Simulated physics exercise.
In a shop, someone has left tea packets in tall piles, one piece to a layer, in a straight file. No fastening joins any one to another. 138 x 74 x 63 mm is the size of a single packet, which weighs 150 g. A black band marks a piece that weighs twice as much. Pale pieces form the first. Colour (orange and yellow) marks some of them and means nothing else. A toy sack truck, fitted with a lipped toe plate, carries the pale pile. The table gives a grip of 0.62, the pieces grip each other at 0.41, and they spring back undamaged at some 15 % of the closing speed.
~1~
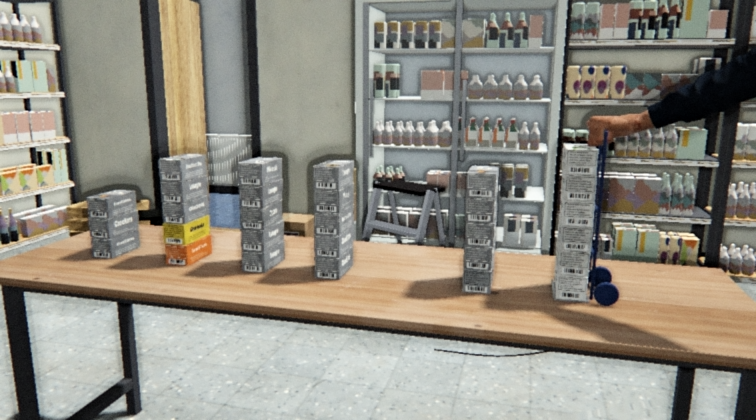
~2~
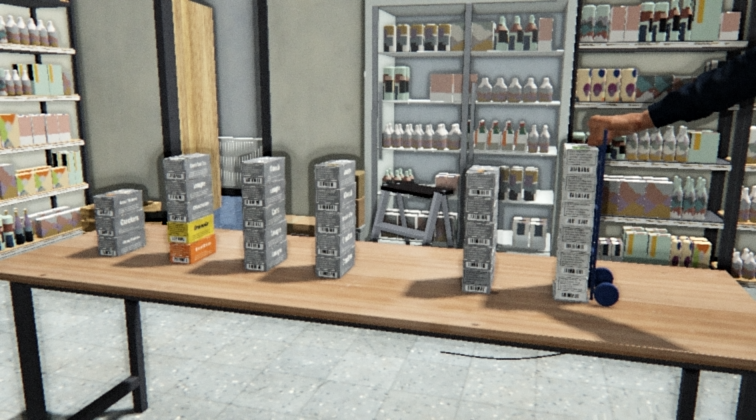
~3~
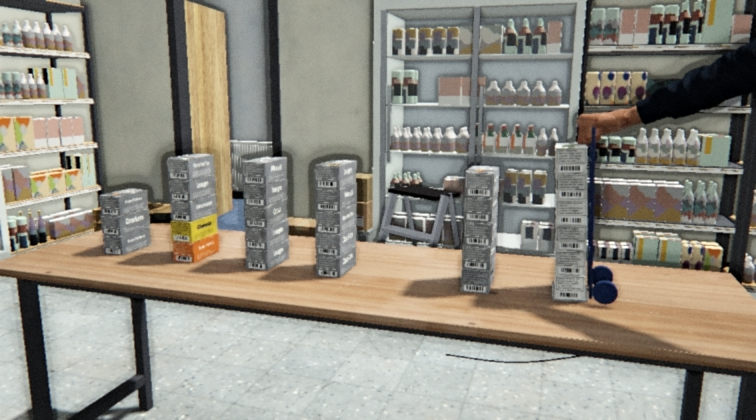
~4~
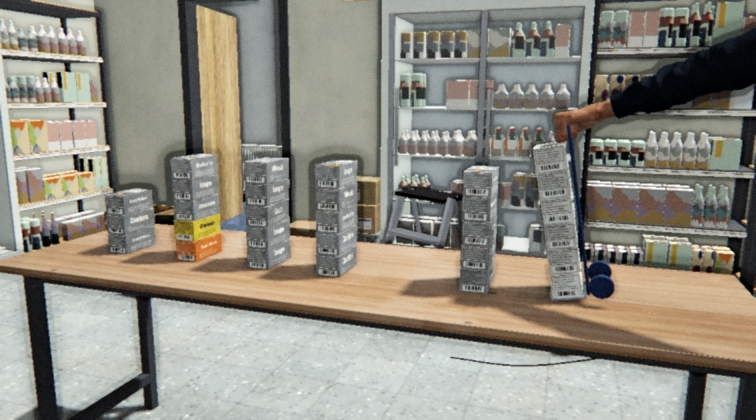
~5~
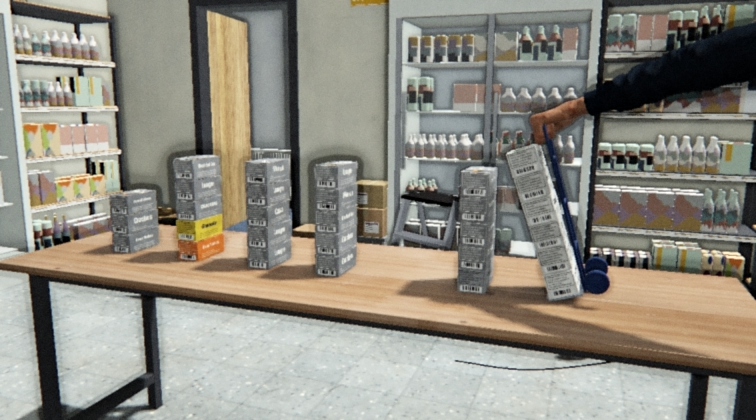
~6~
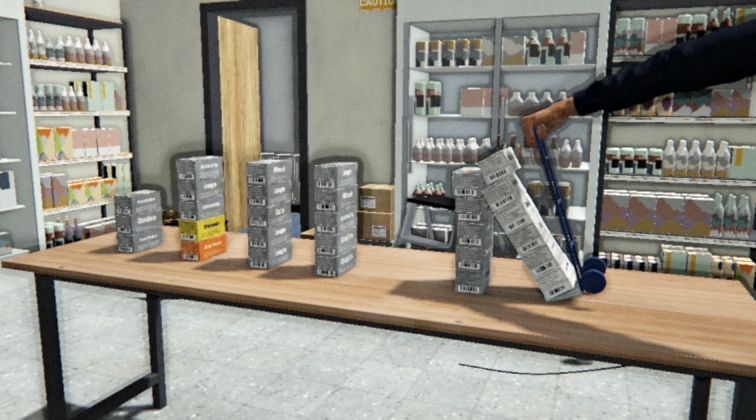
A hand tilts a blue toy sack truck leftward, and its pale pile leans increasingly left.
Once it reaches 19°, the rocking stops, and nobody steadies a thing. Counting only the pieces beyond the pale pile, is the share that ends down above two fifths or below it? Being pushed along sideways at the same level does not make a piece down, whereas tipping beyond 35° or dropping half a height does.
Below two fifths.
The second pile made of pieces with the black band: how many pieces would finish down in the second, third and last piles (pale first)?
Down per pile - second: 5, third: 4, last: 0.
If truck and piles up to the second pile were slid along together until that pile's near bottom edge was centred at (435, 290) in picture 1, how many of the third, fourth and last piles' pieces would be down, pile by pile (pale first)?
Pile by pile, you'd see third at 4, fourth at 5 and last at 1 down.
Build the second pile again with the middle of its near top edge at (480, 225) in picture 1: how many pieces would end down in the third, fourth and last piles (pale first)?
Third 0, fourth 0, last 0.
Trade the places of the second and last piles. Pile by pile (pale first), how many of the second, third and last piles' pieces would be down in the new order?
Pile by pile, you'd see second at 2, third at 0 and last at 0 down.
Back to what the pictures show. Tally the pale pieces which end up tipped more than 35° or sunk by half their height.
Count: 6.
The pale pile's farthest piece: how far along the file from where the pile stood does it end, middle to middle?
58 cm.
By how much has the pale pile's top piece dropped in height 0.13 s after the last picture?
Roughly 4 cm lower.
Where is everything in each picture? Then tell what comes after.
In the first picture (places mark the middle of the side facing us; the camera moves round a little), truck frame (603, 167) 0° forward; orange packet (200, 250); yellow packet (198, 230); the rest undisturbed.
Truck frame (603, 166) 0° forward; orange packet (204, 249), in the second picture.
Truck frame (593, 164) 3° forward, top of the pale pile leaning 3°; yellow packet (205, 228); the rest undisturbed, in the third picture.
Truck frame (573, 160) 10° forward, top of the pale pile leaning 10°; yellow packet (208, 227); the rest undisturbed, in the fourth picture.
Truck frame (552, 160) 17° forward, top of the pale pile leaning 19°; yellow packet (210, 227); the rest undisturbed, in the fifth picture.
Truck frame (544, 161) 19° forward, top of the pale pile leaning 29°; yellow packet (212, 228); orange packet (214, 247); one has shifted, in the sixth picture.
Then, 0.13 s after the last picture, 6 of the pale pile down; none of the 23 other packets down, 5 disturbed.
Then, 0.29 s after the last picture, 6 of the pale pile down; 1 of the 23 other packets down.
Then, 0.49 s after the last picture, 6 of the pale pile down; 5 of the 23 other packets down.
At rest, 6 of the pale pile down; 5 of the 23 other packets down; orange packet unmoved; yellow packet unmoved. That is 22 per cent. As the last picture would show them, middles, orange packet near (204, 246), yellow packet near (203, 227).
